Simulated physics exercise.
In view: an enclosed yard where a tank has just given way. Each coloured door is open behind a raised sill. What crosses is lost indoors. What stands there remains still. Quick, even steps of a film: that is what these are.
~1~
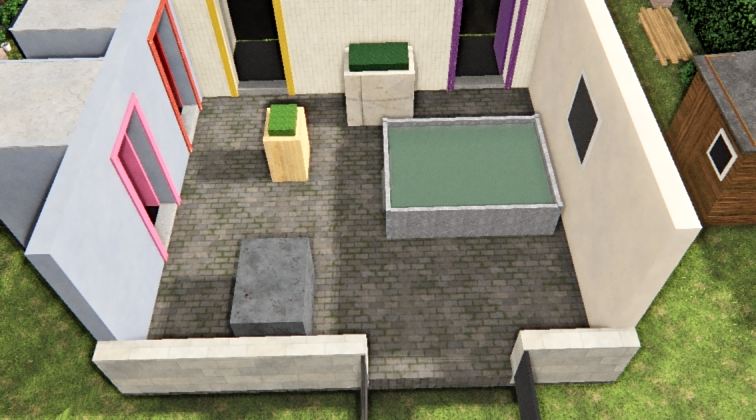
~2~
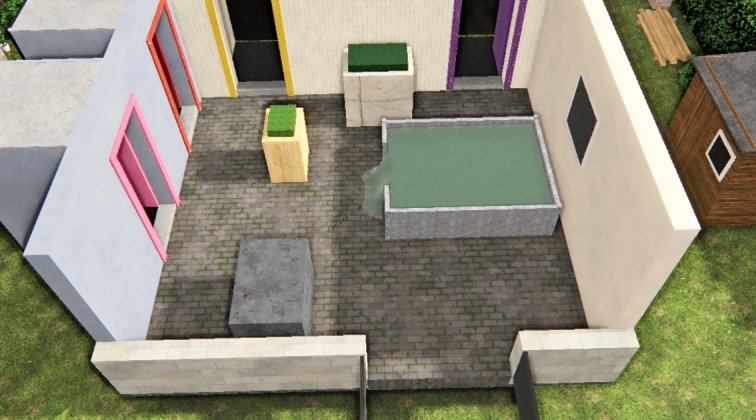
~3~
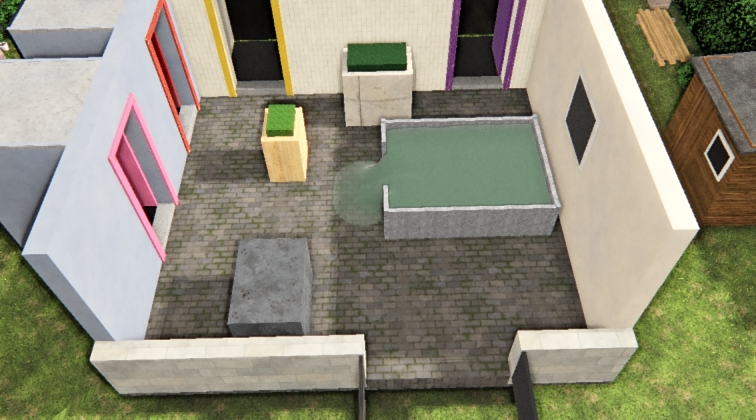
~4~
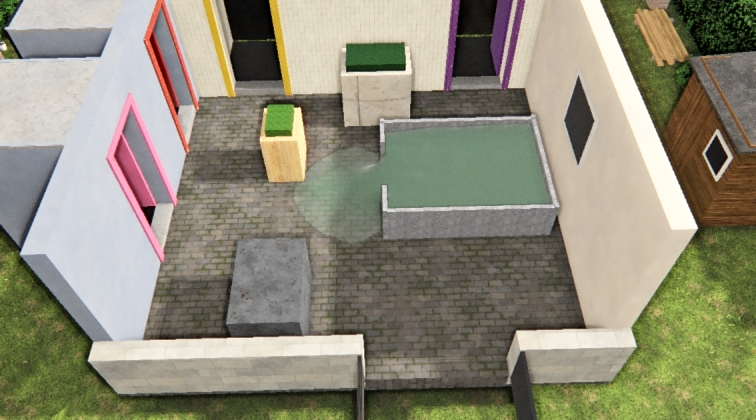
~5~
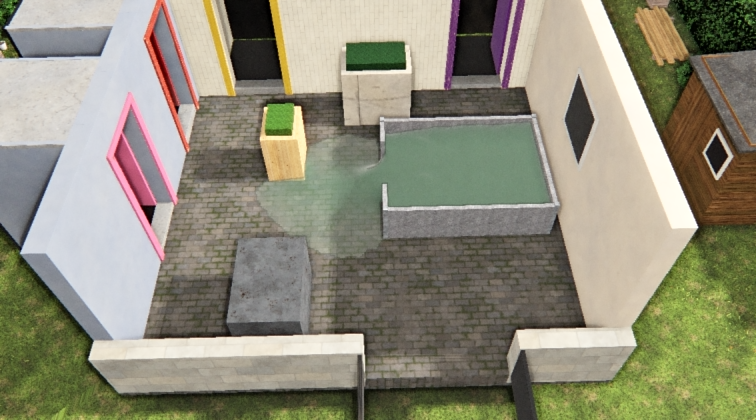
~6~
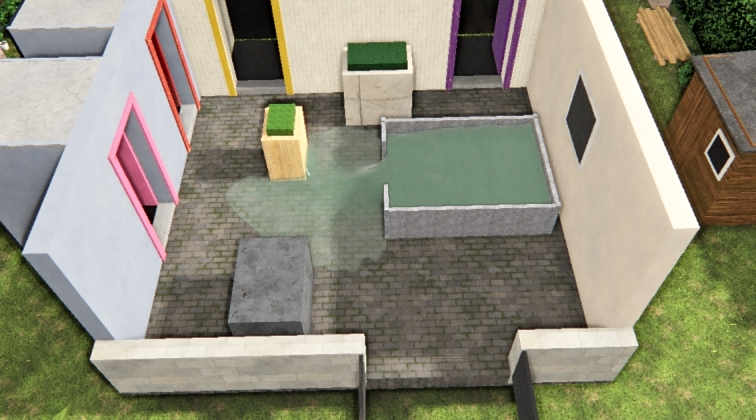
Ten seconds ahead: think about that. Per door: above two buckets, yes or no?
Pink door yes. Purple door no. Yellow door no. Red door no.
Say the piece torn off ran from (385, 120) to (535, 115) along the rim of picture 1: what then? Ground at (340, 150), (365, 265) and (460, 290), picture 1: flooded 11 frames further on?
As listed: Awash, free of water, clear.
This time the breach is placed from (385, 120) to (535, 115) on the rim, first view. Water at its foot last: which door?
That's the door marked pink.
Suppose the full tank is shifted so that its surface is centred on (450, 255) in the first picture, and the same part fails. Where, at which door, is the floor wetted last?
That would be the purple one.
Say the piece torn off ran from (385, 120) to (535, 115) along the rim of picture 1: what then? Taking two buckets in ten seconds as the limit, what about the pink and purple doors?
Briefly, pink door remains below the line and purple door crosses the line.
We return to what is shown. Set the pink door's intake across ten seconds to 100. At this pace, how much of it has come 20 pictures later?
Near 45 per cent, give or take.
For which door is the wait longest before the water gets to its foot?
The door marked purple.
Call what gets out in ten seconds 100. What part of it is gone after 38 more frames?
Something close to 70 percent by that point.
A moment on, water covers 30 % of the floor; the pink door under two buckets in, the purple door not reached, the yellow door not reached, the red door not reached.
Next, water covers 40 % of the floor; the pink door over two buckets in, the purple door not reached, the yellow door wet at the sill, nothing in, the red door wet at the sill, nothing in.
Then, water covers 55 % of the floor; the pink door far over two buckets in, the purple door wet at the sill, nothing in, the yellow door wet at the sill, nothing in, the red door wet at the sill, nothing in.
Later, water covers 70 % of the floor; the pink door far over two buckets in, the purple door wet at the sill, nothing in, the yellow door wet at the sill, nothing in, the red door wet at the sill, nothing in.
In the end, water covers 95 % of the floor; the pink door far over two buckets in, the purple door wet at the sill, nothing in, the yellow door wet at the sill, nothing in, the red door wet at the sill, nothing in.
